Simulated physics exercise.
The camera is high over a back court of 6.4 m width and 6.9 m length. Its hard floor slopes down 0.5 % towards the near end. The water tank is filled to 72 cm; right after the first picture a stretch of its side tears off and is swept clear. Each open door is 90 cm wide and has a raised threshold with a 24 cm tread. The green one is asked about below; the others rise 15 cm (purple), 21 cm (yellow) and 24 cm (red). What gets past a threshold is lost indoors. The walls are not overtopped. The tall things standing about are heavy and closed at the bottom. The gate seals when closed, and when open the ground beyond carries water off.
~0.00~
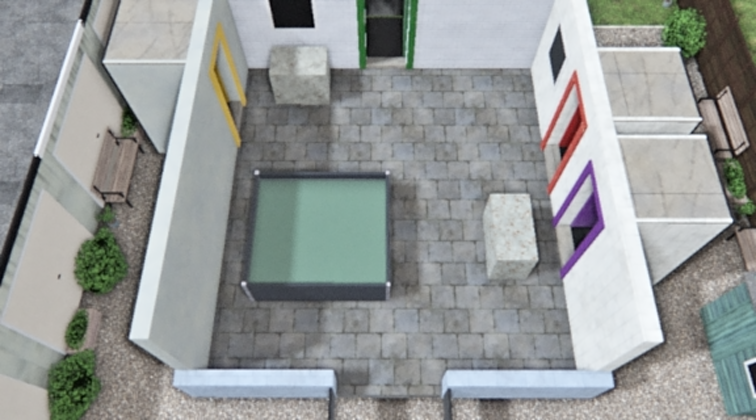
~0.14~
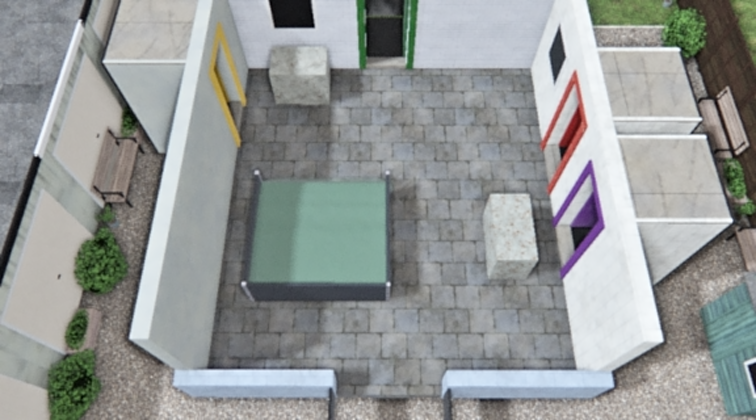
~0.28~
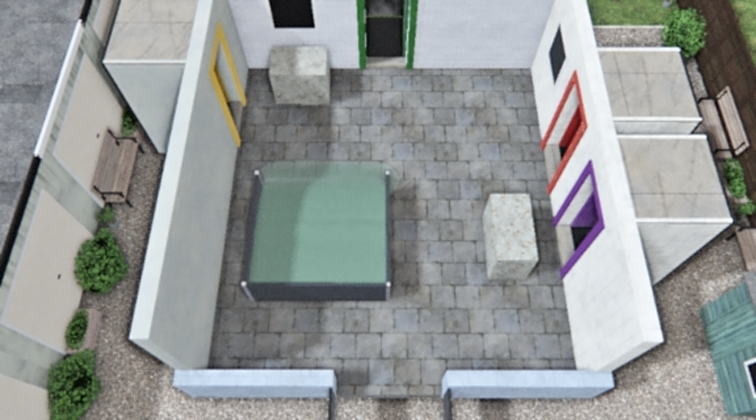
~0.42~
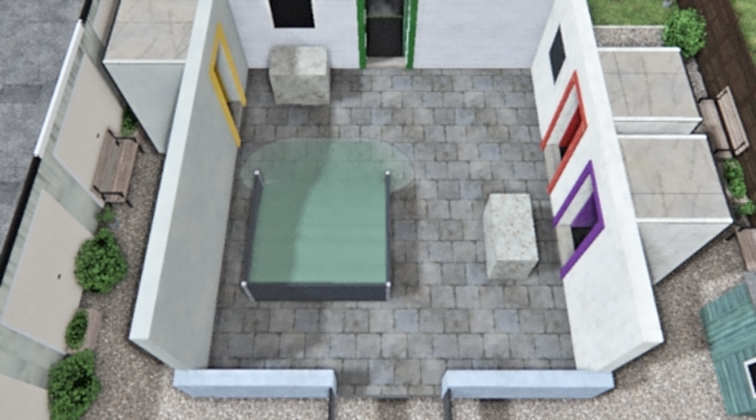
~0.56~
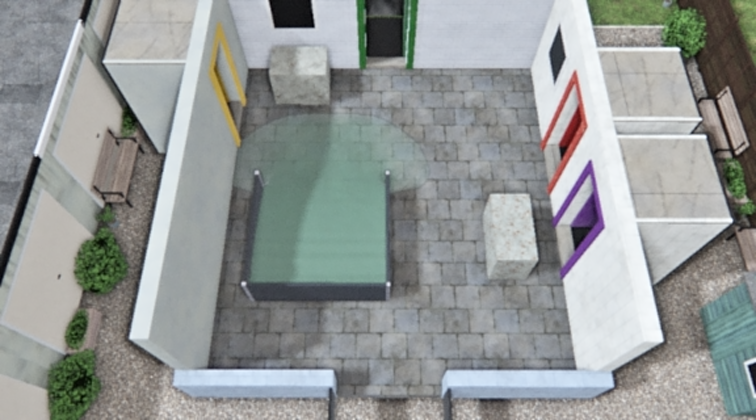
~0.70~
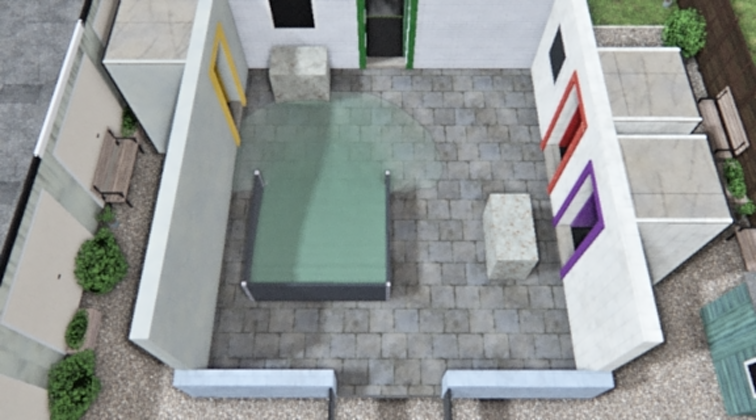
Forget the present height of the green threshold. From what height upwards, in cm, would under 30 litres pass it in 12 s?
It would have to be roughly 31 cm high.
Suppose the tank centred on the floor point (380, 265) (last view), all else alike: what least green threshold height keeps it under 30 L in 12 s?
About 31 cm.
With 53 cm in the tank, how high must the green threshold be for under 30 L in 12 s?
About 21 cm.
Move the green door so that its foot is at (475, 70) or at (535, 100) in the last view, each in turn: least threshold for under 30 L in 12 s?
About 12.0 and 26 cm.
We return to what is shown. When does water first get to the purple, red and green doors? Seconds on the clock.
Purple 4.0 s, red 3.4 s, green 0.9 s.
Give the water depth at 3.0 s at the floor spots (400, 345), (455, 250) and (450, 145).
Roughly 0, 0 and 1 cm, in turn.
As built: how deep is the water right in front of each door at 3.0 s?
In cm: Purple 0, yellow 33, red 0, green 29.
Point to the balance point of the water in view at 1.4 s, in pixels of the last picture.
Near (326, 186).
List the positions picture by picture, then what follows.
The first picture shows still water, 72 cm deep, in the water tank at (320, 228); the green door at (387, 36) is dry.
In the second picture, the gap is on the far side, the front 0.4 m out at a hidden place; the back of the water tank holds 72 cm.
In the third picture, water pours out on the far side and has run 0.8 m, to (291, 162); about 13 cm deep outside, 72 cm at the back.
In the fourth picture, water pours out on the far side and has run 1.3 m, to (290, 140); about 12 cm deep outside, 72 cm at the back.
In the fifth picture, water pours out on the far side and has run 1.9 m, to (298, 117); about 9 cm deep outside, 66 cm at the back.
In the sixth picture, water pours out on the far side and has run 2.5 m, to (330, 95); about 8 cm deep outside, 60 cm at the back; the green door at (387, 36), 3.5 m from the gap, is still 0.9 m from the nearest water.
After 1.4 s water covers 35 % of the floor, deepest (46 cm) near (309, 115); 24 cm at the green door, 24 litres in over its 9 cm threshold.
After 3.0 s water covers 45 % of the floor, deepest (42 cm) near (280, 76); 29 cm at the green door, 280 litres in over its 9 cm threshold.
After 12.0 s water covers 100 % of the floor, deepest (12 cm) near (448, 380); 7 cm at the green door, 386 litres in over its 9 cm threshold.
At the green door as built, the water arrived by 1.0 s and peaked near 34 cm at 2.0 s.
With a threshold of 26.5 cm, 65 litres would have come in within the 12 s; with 36 cm, 9 litres. So under 30 litres takes about 31 cm.
